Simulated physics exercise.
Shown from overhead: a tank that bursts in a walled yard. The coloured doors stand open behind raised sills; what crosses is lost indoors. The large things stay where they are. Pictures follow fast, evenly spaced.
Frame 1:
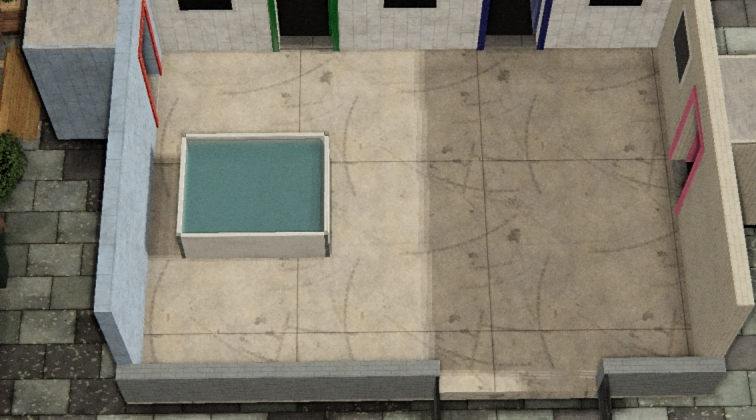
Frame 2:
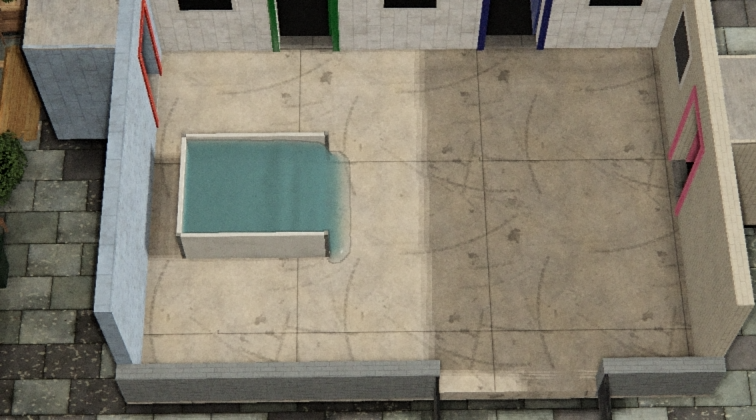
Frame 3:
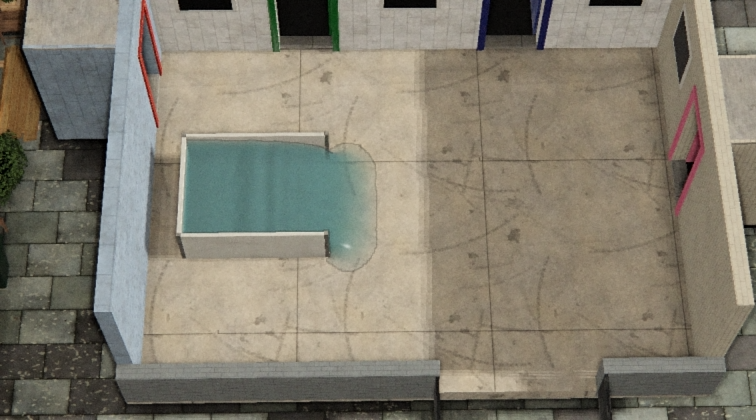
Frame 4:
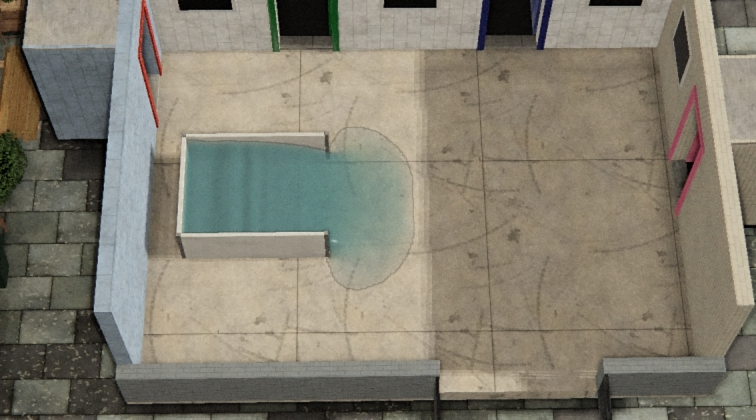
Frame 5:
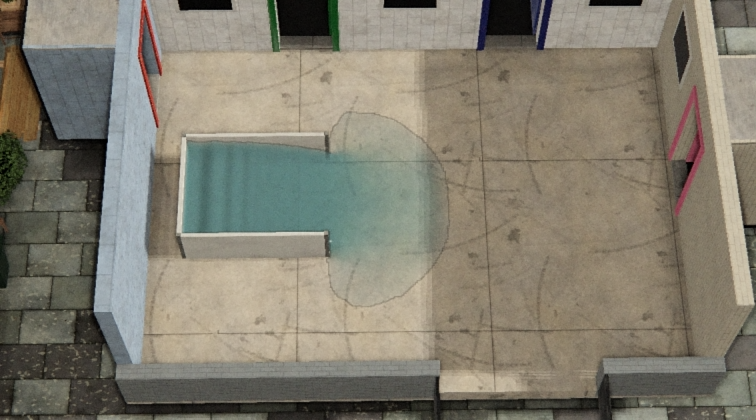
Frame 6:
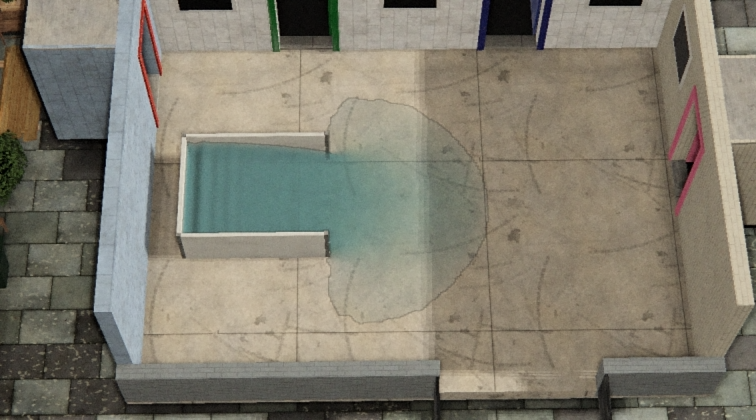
Water burst out of the right side of an open tank in a walled yard, then spread across the floor in a widening, rounded sheet that crossed onto the darker half.
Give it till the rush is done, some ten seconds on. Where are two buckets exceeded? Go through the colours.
At the end, blue door: Over two buckets, green door: At most two buckets, pink door: Over two buckets, red door: At most two buckets.
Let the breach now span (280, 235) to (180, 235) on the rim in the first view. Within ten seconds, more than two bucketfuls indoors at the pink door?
As I see it, the pink door surpasses the limit.
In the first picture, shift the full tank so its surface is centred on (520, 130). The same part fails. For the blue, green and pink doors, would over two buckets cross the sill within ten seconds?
My call is that the blue one doesn't reach the threshold, the green one doesn't reach the threshold and the pink one surpasses the threshold.
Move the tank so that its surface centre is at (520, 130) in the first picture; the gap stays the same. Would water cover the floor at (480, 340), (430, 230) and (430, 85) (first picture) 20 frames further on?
First spot bare, second bare, third swamped.
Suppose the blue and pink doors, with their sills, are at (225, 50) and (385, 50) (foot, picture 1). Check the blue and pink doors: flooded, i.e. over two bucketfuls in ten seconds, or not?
Blue: Does not flood; pink: Does not flood.
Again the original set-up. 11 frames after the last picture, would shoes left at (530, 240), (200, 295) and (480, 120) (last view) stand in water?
Result, in the order given: Wetted / not wetted / wetted.
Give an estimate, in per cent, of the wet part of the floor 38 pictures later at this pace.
Close to 60 %.
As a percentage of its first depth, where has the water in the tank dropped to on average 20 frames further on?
I'd say some 18 %.
A moment on, water covers 40 % of the floor; the blue door not reached, the green door not reached, the pink door not reached, the red door not reached.
Next, water covers 60 % of the floor; the blue door wet at the sill, nothing in, the green door not reached, the pink door over two buckets in, the red door not reached.
Then, water covers 65 % of the floor; the blue door under two buckets in, the green door not reached, the pink door far over two buckets in, the red door not reached.
Later, water covers 60 % of the floor; the blue door over two buckets in, the green door not reached, the pink door far over two buckets in, the red door not reached.
In the end, water covers 75 % of the floor; the blue door over two buckets in, the green door wet at the sill, nothing in, the pink door far over two buckets in, the red door not reached.
